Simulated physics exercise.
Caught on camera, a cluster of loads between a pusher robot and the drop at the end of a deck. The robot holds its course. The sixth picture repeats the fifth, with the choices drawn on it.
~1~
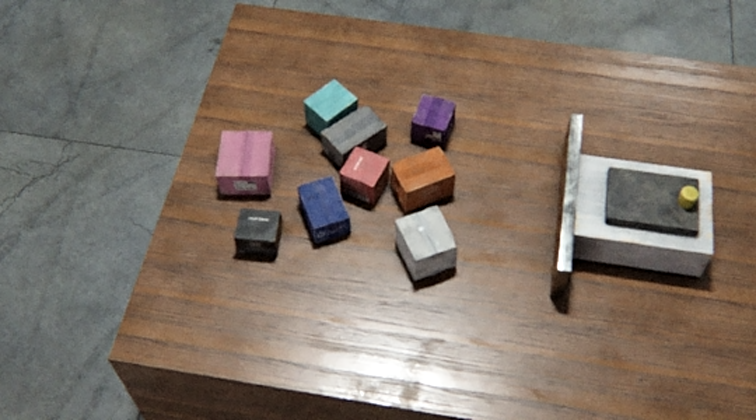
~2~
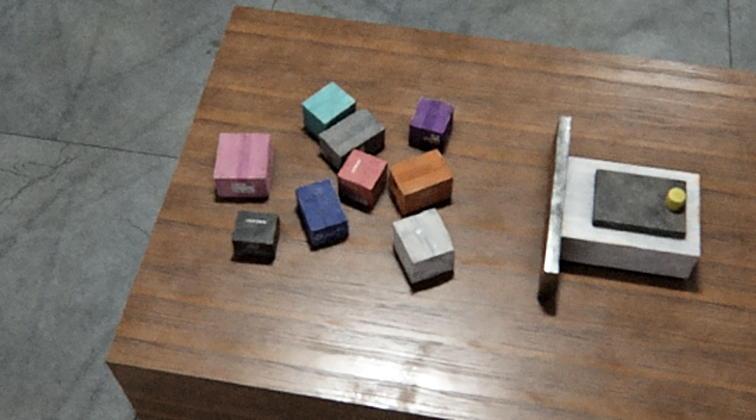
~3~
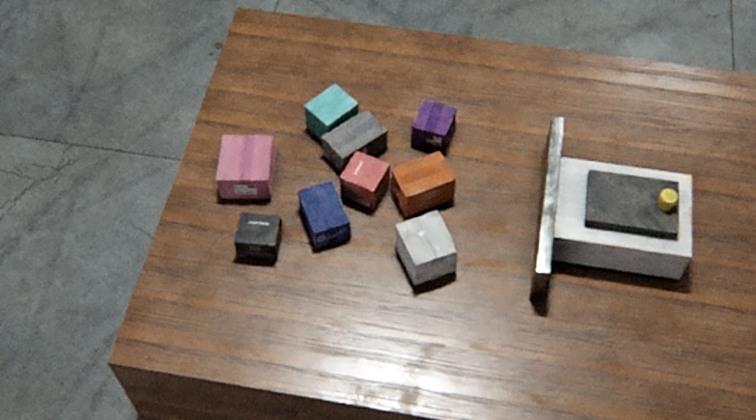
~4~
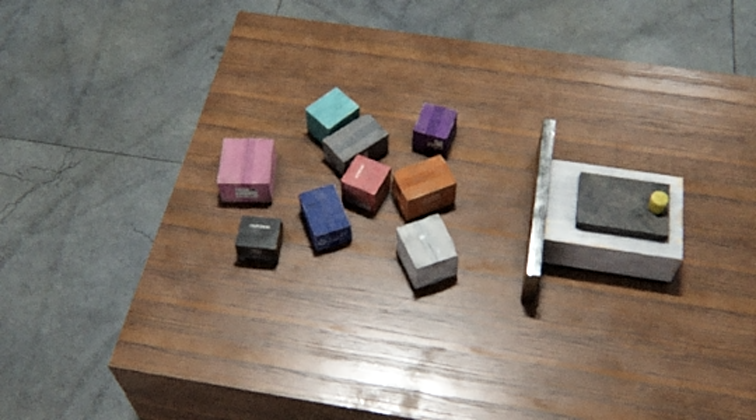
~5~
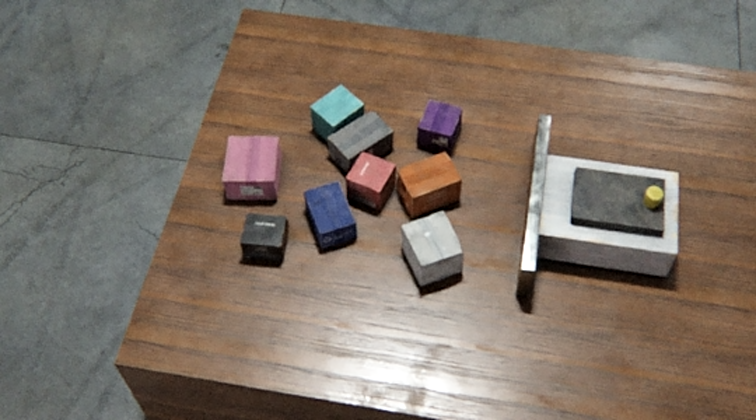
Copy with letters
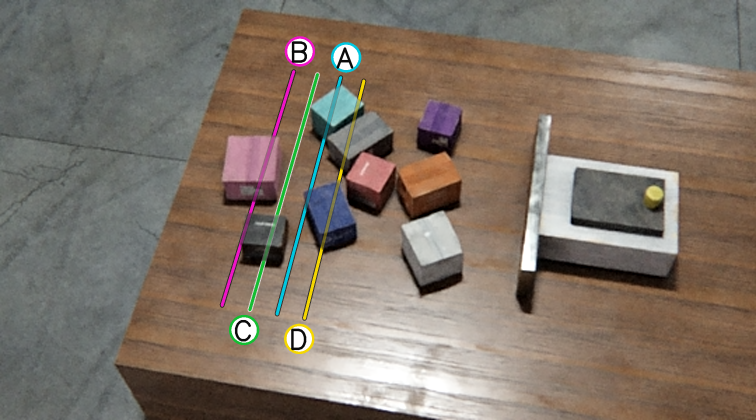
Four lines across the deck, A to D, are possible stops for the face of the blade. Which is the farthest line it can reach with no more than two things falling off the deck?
Stop at B.
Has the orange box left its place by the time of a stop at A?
By then, yes.
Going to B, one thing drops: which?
The pink parcel.
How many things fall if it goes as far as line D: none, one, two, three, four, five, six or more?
In all, none.
On the marked copy, A at (312, 186); B at (261, 179); C at (287, 182); D at (337, 190).
With B. Early on, robot (507, 184); purple parcel (422, 126); blue box (325, 218).
Further on, robot (404, 170); pink parcel (213, 162); red box (259, 169).
At the end, robot (330, 159); pink parcel over the edge; red box (188, 159); one fallen.
As for the rest, A is within the limit but short; C is within the limit but short; D is within the limit but short.
